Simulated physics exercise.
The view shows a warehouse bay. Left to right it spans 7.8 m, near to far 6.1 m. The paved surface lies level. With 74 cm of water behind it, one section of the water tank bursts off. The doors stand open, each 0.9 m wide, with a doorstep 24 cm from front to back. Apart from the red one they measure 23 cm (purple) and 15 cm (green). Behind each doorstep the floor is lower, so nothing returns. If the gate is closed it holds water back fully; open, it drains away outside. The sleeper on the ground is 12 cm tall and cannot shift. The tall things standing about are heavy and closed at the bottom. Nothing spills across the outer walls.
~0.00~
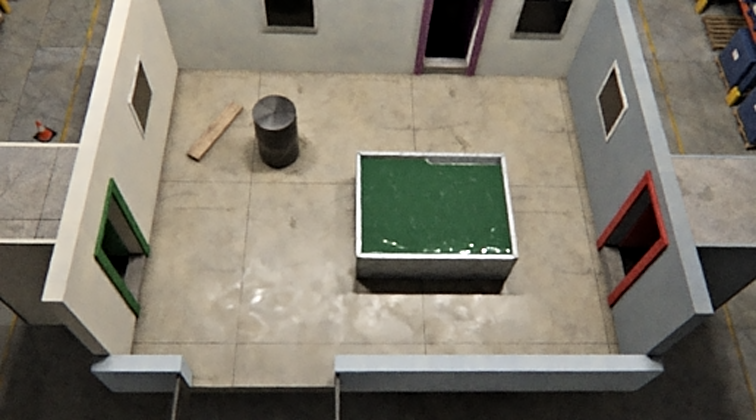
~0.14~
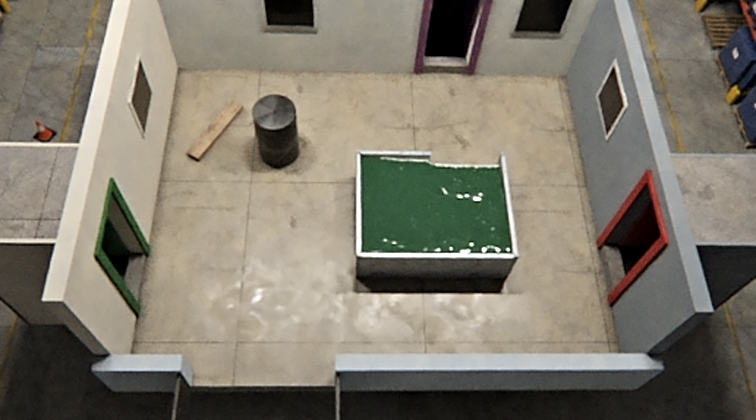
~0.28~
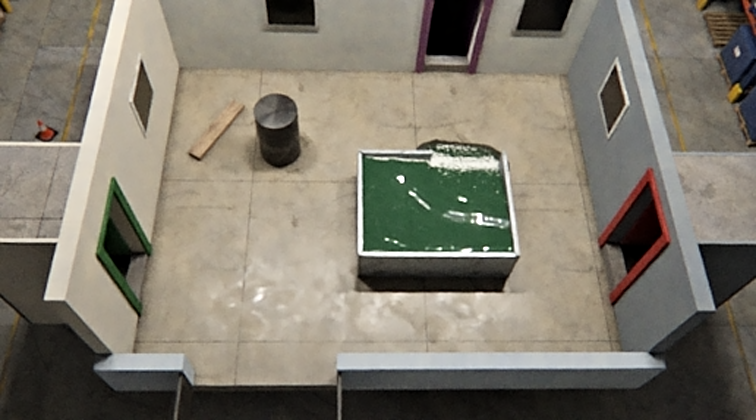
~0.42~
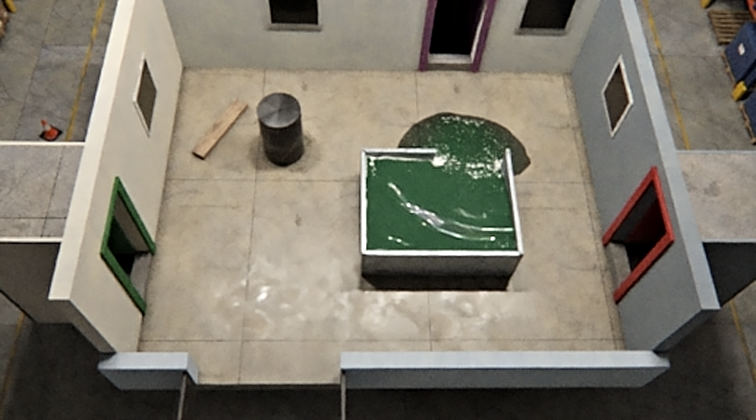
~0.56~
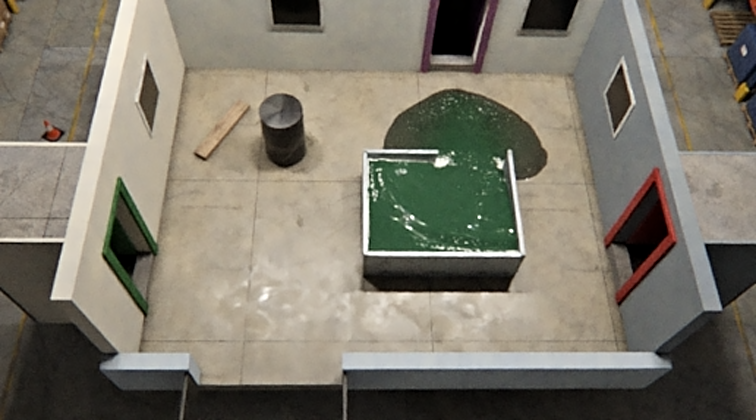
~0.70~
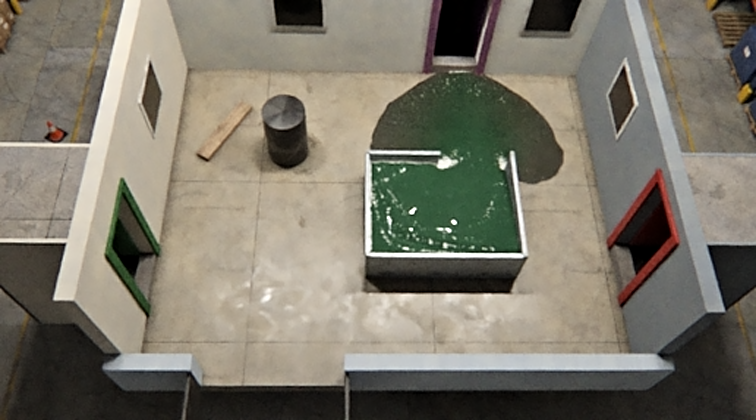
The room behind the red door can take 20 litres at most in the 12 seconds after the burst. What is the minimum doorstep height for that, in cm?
It would have to be roughly 6.5 cm high.
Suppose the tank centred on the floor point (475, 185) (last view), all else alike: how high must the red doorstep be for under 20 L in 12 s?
Then roughly 6.0 cm.
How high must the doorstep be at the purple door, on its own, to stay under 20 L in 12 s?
Roughly 34 cm at purple.
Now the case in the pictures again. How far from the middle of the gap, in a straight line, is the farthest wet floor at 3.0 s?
Some 6.0 m out.
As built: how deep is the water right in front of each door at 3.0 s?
In cm: Purple 28, red 0, green 0.
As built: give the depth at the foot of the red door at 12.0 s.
Roughly 8.0 cm deep.
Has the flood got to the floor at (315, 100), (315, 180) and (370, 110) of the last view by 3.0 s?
In turn: Wet, dry, flooded.
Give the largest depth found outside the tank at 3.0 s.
Up to some 36 cm.
After 1.4 s water covers 20 % of the floor, deepest (40 cm) near (486, 79); it has not reached the red door.
After 3.0 s water covers 35 % of the floor, deepest (36 cm) near (486, 79); it has not reached the red door.
After 12.0 s water covers 95 % of the floor, deepest (12 cm) near (156, 264); 8 cm at the red door, 0 litres in over its 23 cm doorstep.
At the red door as built, the water arrived by 3.5 s and peaked near 10 cm at 9.8 s.
Run again over the same 12 s with other heights there, 25 litres in over 6 cm, 16 litres over 7 cm. The limit of 20 litres is kept from about 6.5 cm up.
